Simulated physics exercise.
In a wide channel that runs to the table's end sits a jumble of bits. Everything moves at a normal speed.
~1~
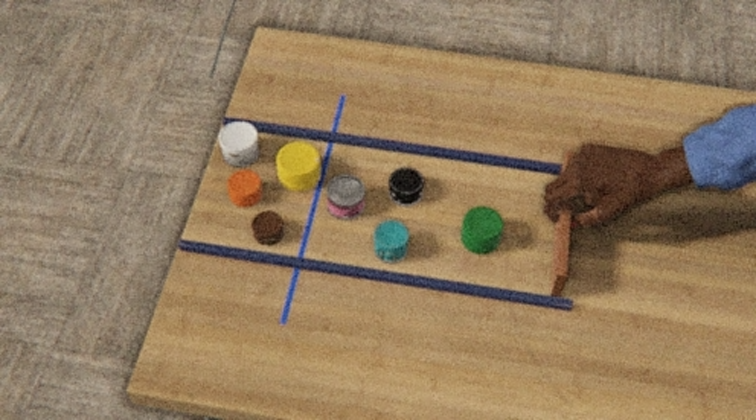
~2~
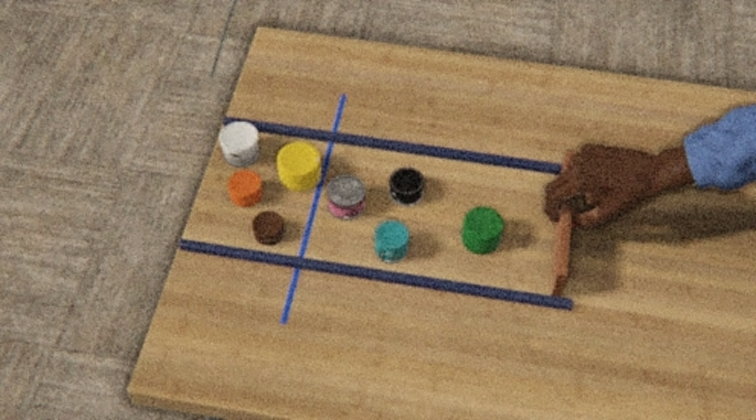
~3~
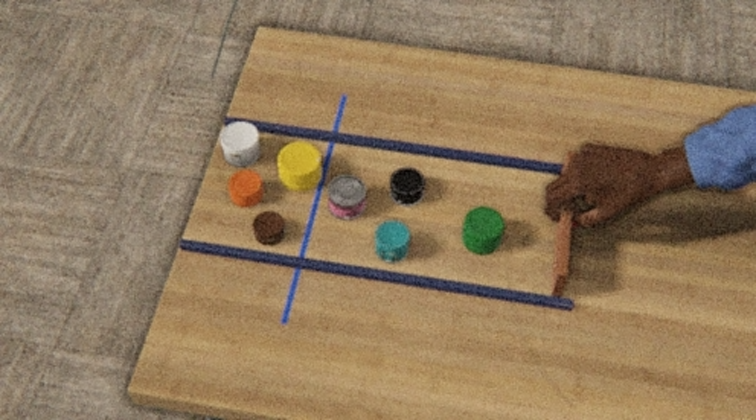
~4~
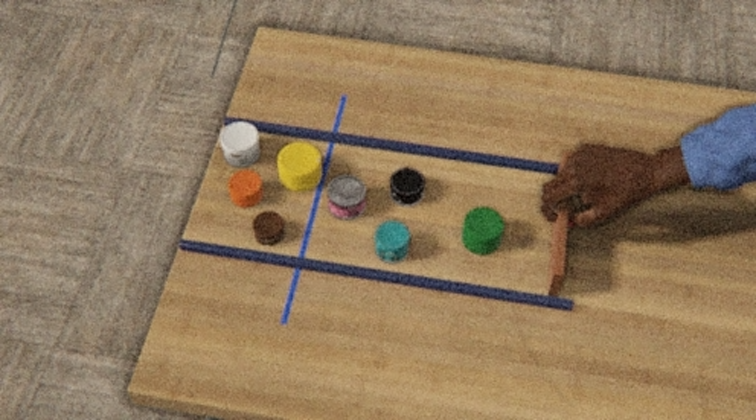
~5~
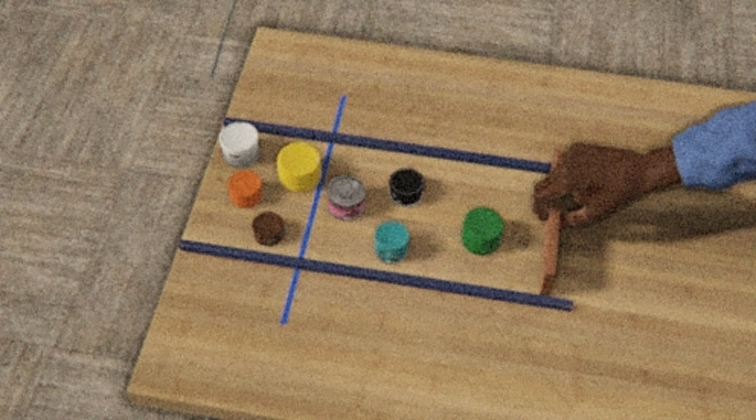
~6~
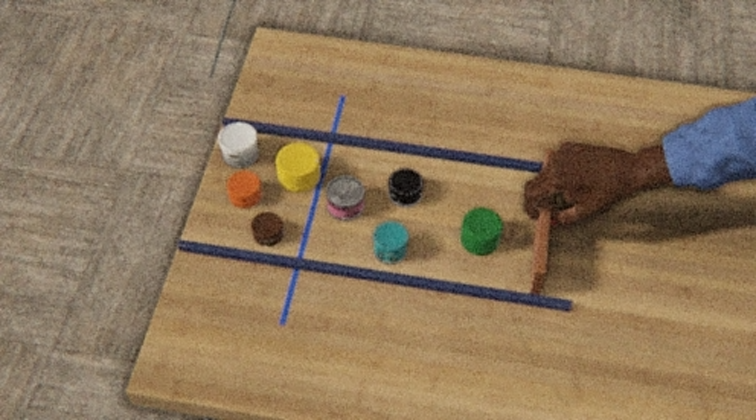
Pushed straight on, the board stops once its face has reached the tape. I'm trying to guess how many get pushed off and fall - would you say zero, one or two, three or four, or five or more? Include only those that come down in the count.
I would say zero.
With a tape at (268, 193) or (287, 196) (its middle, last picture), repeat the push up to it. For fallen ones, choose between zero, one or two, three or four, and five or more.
In order: Just one or two, then not one.
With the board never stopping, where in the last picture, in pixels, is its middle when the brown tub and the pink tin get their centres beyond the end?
The middle would be close to (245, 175) and then close to (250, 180).
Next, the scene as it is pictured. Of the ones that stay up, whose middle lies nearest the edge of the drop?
That's the white pot.
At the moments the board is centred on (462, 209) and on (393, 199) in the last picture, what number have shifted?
Moved so far: 1, then 4.
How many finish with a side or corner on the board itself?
Contact count: 3.
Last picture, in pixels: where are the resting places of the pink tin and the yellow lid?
Around (270, 184), then around (276, 151).
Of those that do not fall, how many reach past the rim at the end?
I'd put it at 0.
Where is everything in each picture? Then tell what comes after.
In the first frame, white pot (240, 145); orange lid (245, 189); brown tub (268, 229); board (563, 223); tape (316, 200).
In the second frame, orange lid (246, 189); yellow lid (300, 167).
In the third frame, brown tub (269, 228); pink tin (347, 197).
In the fourth frame, white pot (241, 145); turquoise pot (392, 243).
In the fifth frame, orange lid (245, 189); black tin (407, 187).
In the sixth frame, white pot (239, 146); orange lid (244, 190); brown tub (267, 229); board (543, 221); tape (315, 200).
A little later, none off yet; white pot at rest near (239, 146); orange lid at rest near (244, 190); brown tub at rest near (267, 229).
When it is over, the number that fall off is zero.
